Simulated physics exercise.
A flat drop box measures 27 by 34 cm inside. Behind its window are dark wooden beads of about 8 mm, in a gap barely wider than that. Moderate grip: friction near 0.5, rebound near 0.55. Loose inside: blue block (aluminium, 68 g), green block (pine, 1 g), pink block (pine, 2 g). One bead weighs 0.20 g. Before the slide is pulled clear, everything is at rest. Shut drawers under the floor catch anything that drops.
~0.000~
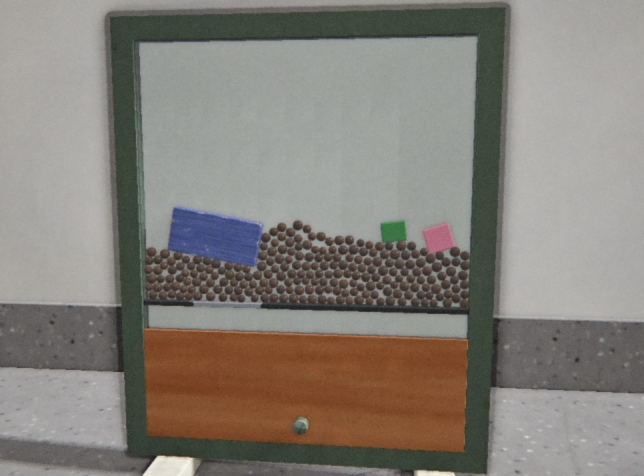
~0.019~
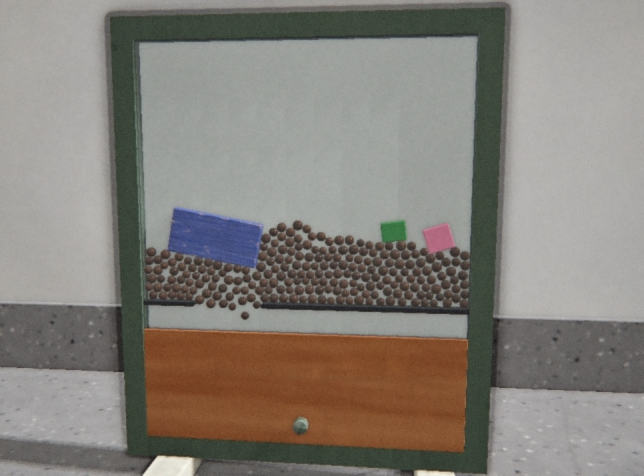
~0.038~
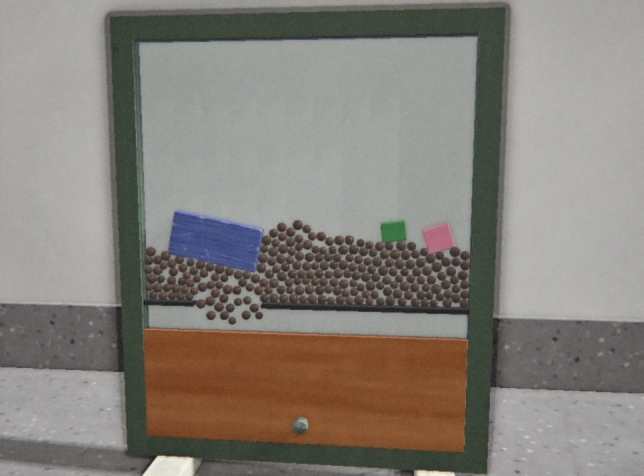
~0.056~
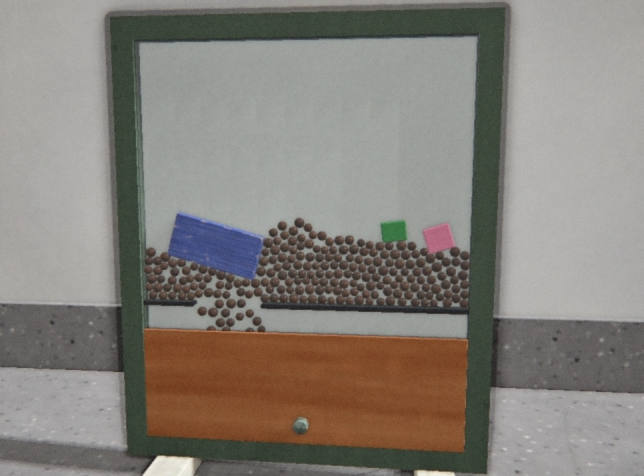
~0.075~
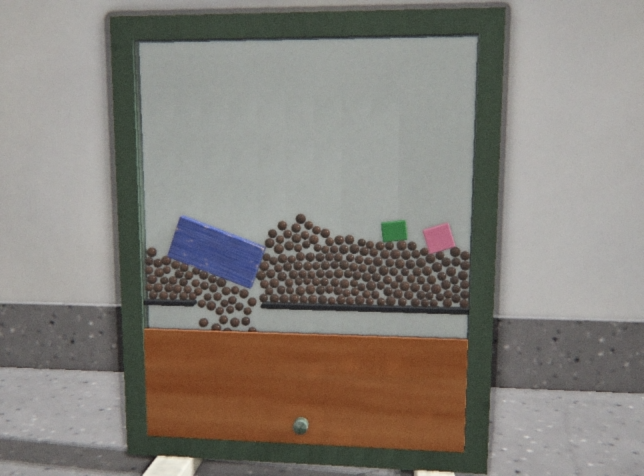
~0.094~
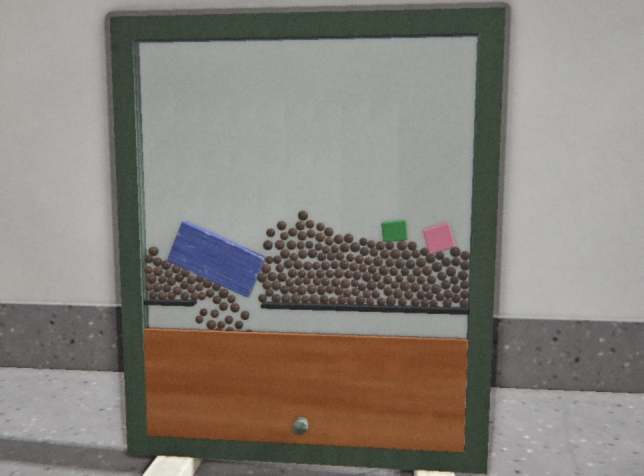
Dark beads start dropping through a gap that opens in the shelf beneath the blue block, at the left of a green-framed box. As more pour out behind the wooden panel, the blue block sinks slightly and tilts further down to the right, while the green and pink blocks barely move.
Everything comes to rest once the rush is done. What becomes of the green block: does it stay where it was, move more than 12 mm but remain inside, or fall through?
Still in place.
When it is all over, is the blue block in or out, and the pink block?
Blue block still there, pink block still there.
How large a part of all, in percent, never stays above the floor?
Some 20 per cent.
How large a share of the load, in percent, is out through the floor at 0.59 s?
About 20 %.
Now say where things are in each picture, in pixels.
In the first picture, about 230 beads; load centre (310, 275); blue block (215, 237) tilted 10°; green block (394, 231) tilted 7°; pink block (439, 238) tilted 18°; slide (190, 303) to (267, 305).
In the second picture, load centre (310, 275); 3 out.
In the third picture, load centre (310, 275); 10 out.
In the fourth picture, load centre (311, 275); 14 out.
In the fifth picture, load centre (320, 274); 23 out.
In the sixth picture, load centre (320, 274); 30 out; blue block (216, 259) tilted 23°; green block (394, 231) tilted 6°; pink block (439, 238) tilted 18°.
After 0.24 s, 20 % are out; blue block moved 4.0 cm tilted 46°; green block moved 0.2 cm tilted 4°; pink block moved 0.1 cm tilted 18°.
After 0.59 s, 20 % are out; blue block moved 4.2 cm tilted 44°; green block moved 0.2 cm tilted 5°; pink block moved 0.2 cm tilted 13°.
After 1.29 s, 20 % are out; blue block moved 4.2 cm tilted 44°; green block moved 0.2 cm tilted 5°; pink block moved 0.2 cm tilted 13°.
At rest by 1.5 s, 20 % are out; blue block moved 4.2 cm tilted 44°; green block moved 0.2 cm tilted 5°; pink block moved 0.2 cm tilted 13°.
